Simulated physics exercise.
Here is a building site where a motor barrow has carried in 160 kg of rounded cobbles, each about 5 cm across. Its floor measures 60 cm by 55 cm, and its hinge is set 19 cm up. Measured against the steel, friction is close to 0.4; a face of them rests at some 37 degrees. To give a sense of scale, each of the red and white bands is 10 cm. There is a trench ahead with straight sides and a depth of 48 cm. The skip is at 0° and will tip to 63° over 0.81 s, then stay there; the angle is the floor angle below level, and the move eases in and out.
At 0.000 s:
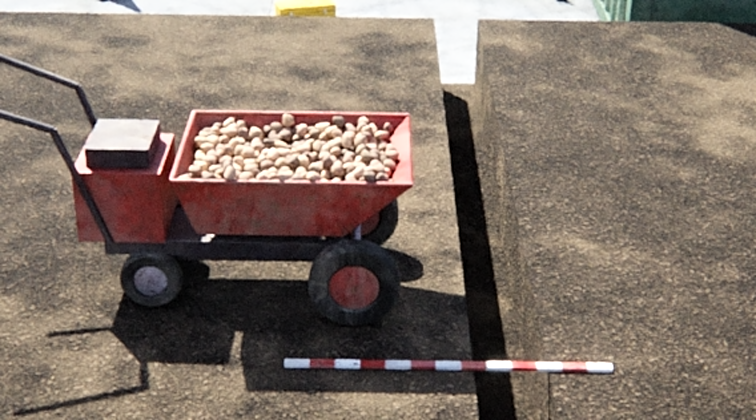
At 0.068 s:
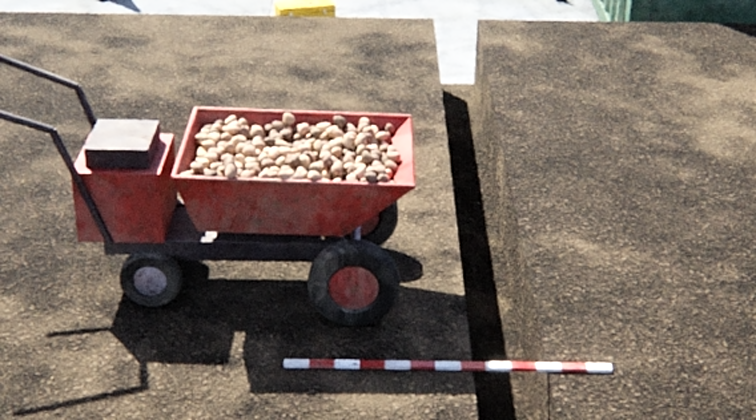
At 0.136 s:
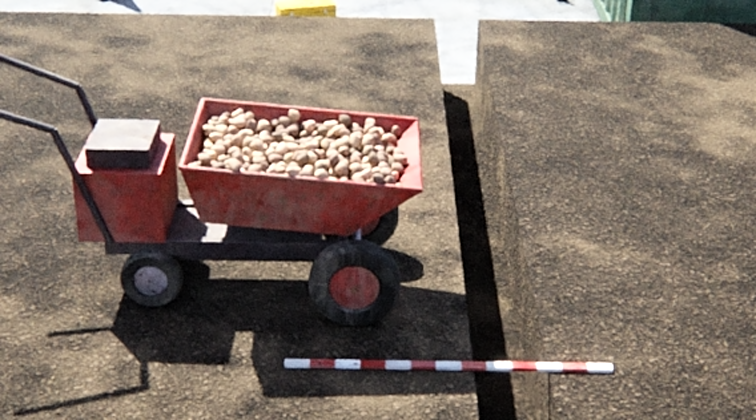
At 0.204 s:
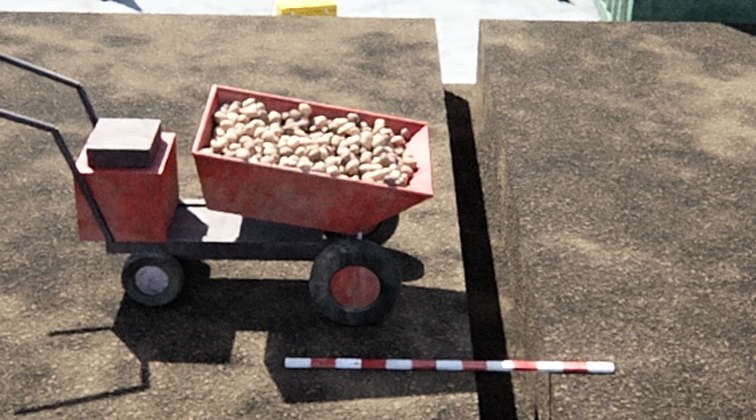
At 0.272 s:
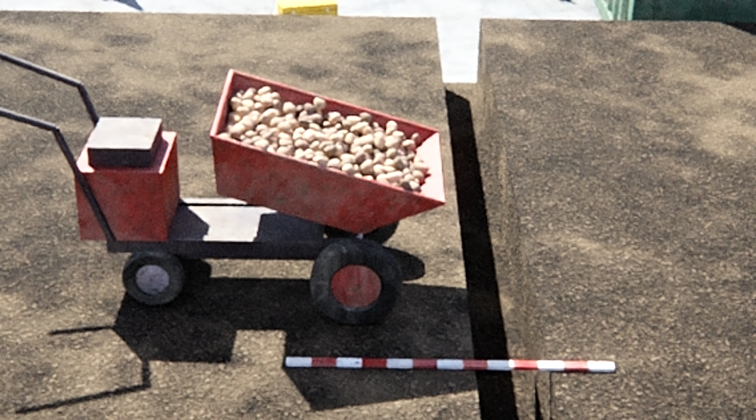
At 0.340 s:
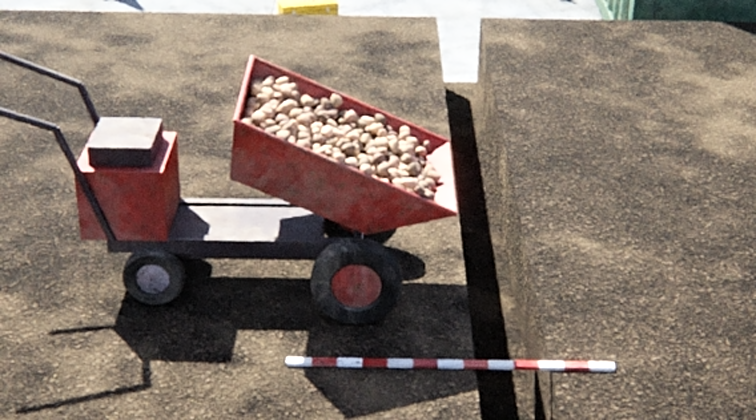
On a building site, a red motor barrow full of rounded stones stood still beside a narrow trench while its skip tilted towards the right, slowly at first and then more steeply.
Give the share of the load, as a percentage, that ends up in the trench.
63 %.
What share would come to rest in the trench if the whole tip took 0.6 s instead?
My guess is near 55 percent.
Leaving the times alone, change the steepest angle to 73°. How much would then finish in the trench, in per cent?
Then about 70 per cent.
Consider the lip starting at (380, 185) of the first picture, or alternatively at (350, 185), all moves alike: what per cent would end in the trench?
85 and 85 %.
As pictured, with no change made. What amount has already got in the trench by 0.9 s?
About 25%.
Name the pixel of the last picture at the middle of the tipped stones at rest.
Their centre sits close to (518, 346).
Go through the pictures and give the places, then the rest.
The skip is at 0°, its lip at (412, 185); the top of the load is at (349, 131), in the first frame.
The skip is at 1°, its lip at (414, 187); the top of the load is at (310, 137); the stones move at 0.3 m/s on average, in the second frame.
Lip at (422, 190), floor tilted 5°, highest stones at (241, 128); the stones move at 0.5 m/s on average, in the third frame.
Lip at (433, 196), floor tilted 10°, highest stones at (239, 118); the stones move at 0.7 m/s on average, in the fourth frame.
The skip is at 17°, its lip at (445, 203); the top of the load is at (246, 104); the stones move at 0.9 m/s on average, in the fifth frame.
Lip at (457, 214), floor tilted 24°, highest stones at (261, 90); the stones move at 1.0 m/s on average, in the sixth frame.
After 0.6 s the floor is at 53°; 100 % in the skip; the foremost stones are at (473, 225).
After 0.9 s the floor is at 63°; 77 % in the skip, 23 % in the trench; the foremost stones are at (539, 253).
After 1.3 s the floor is at 63°; 27 % in the skip, 39 % in the trench, 34 % past the trench; the foremost stones are at (671, 273).
After 3.2 s the floor is at 63°; 0 % in the skip, 63 % in the trench, 37 % past the trench; the foremost stones are past the picture's edge.
